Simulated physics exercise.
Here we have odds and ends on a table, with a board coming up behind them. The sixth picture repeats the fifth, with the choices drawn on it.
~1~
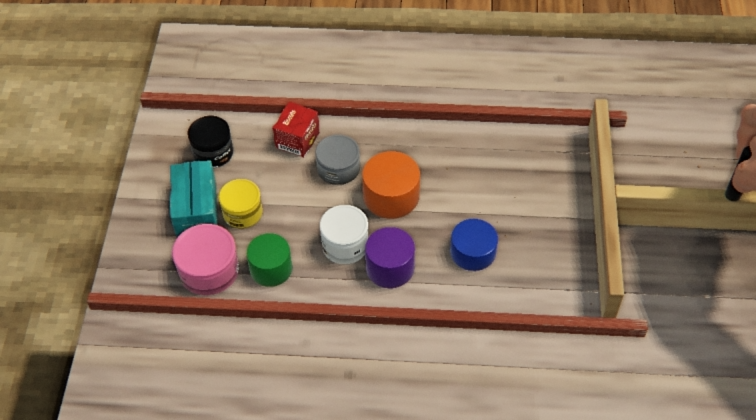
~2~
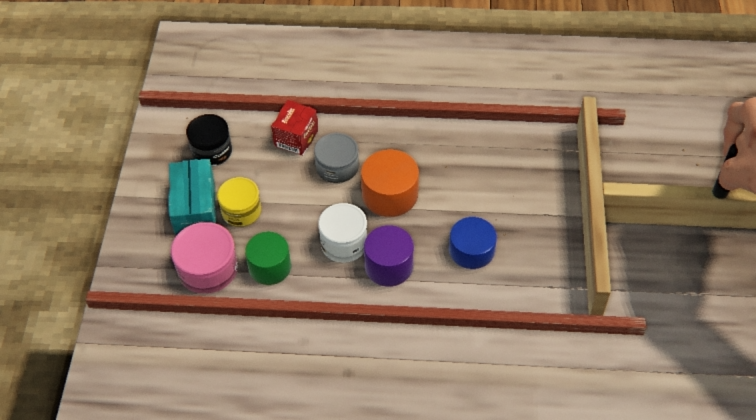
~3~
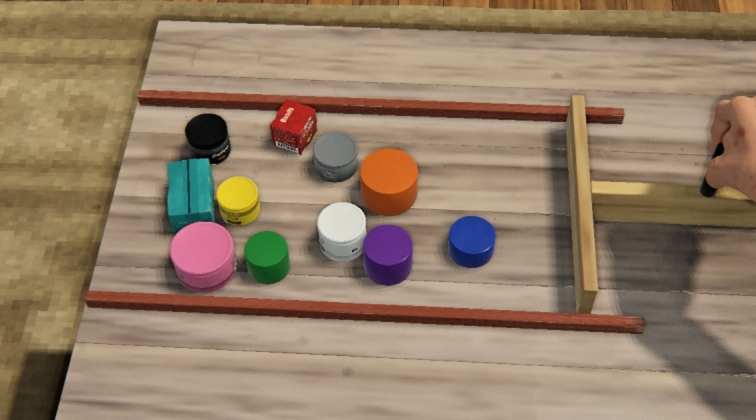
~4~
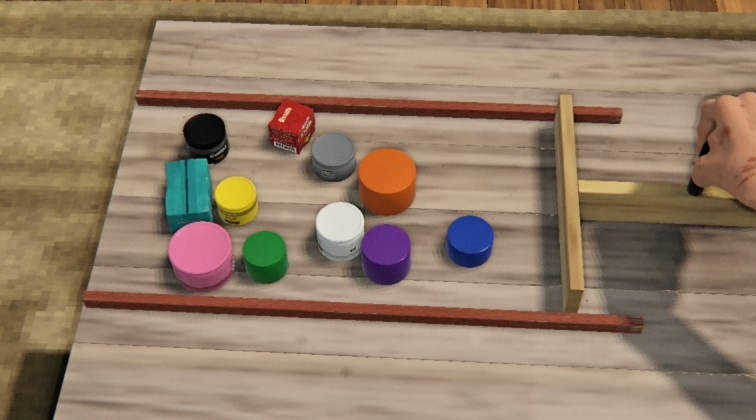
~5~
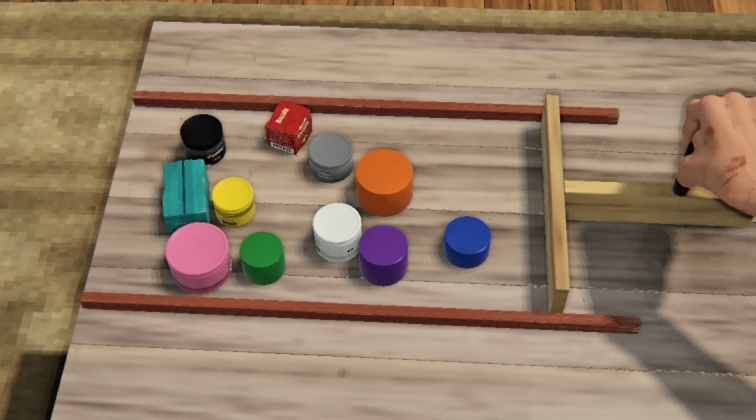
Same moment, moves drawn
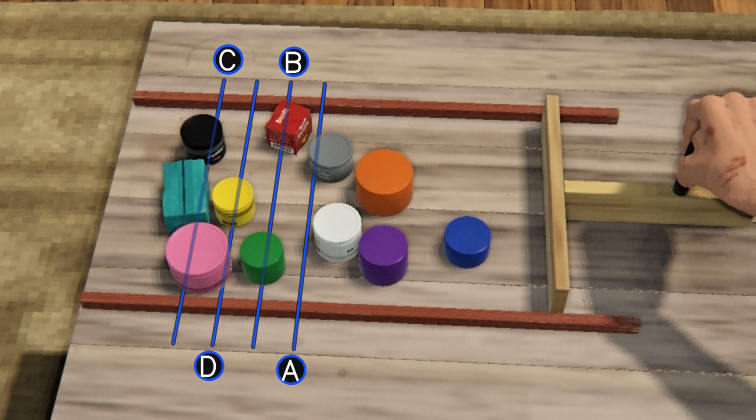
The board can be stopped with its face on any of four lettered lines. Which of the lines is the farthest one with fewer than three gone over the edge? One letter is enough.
At C, and not beyond.
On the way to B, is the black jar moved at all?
No.
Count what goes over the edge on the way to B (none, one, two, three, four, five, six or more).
By then, none.
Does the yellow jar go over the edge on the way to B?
By then, no.
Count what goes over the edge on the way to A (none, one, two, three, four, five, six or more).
In all, none.
On the copy, A at (311, 204); B at (274, 203); C at (201, 200); D at (237, 201).
On C. First, board (428, 180); purple pot (363, 265); blue pot (396, 240).
Then, board (301, 175); turquoise box (179, 196); pink tub (167, 257).
Finally, board (200, 171); pink tub over the edge; turquoise box over the edge; two fallen.
By contrast, A is within the limit but short; B is within the limit but short; D is within the limit but short.
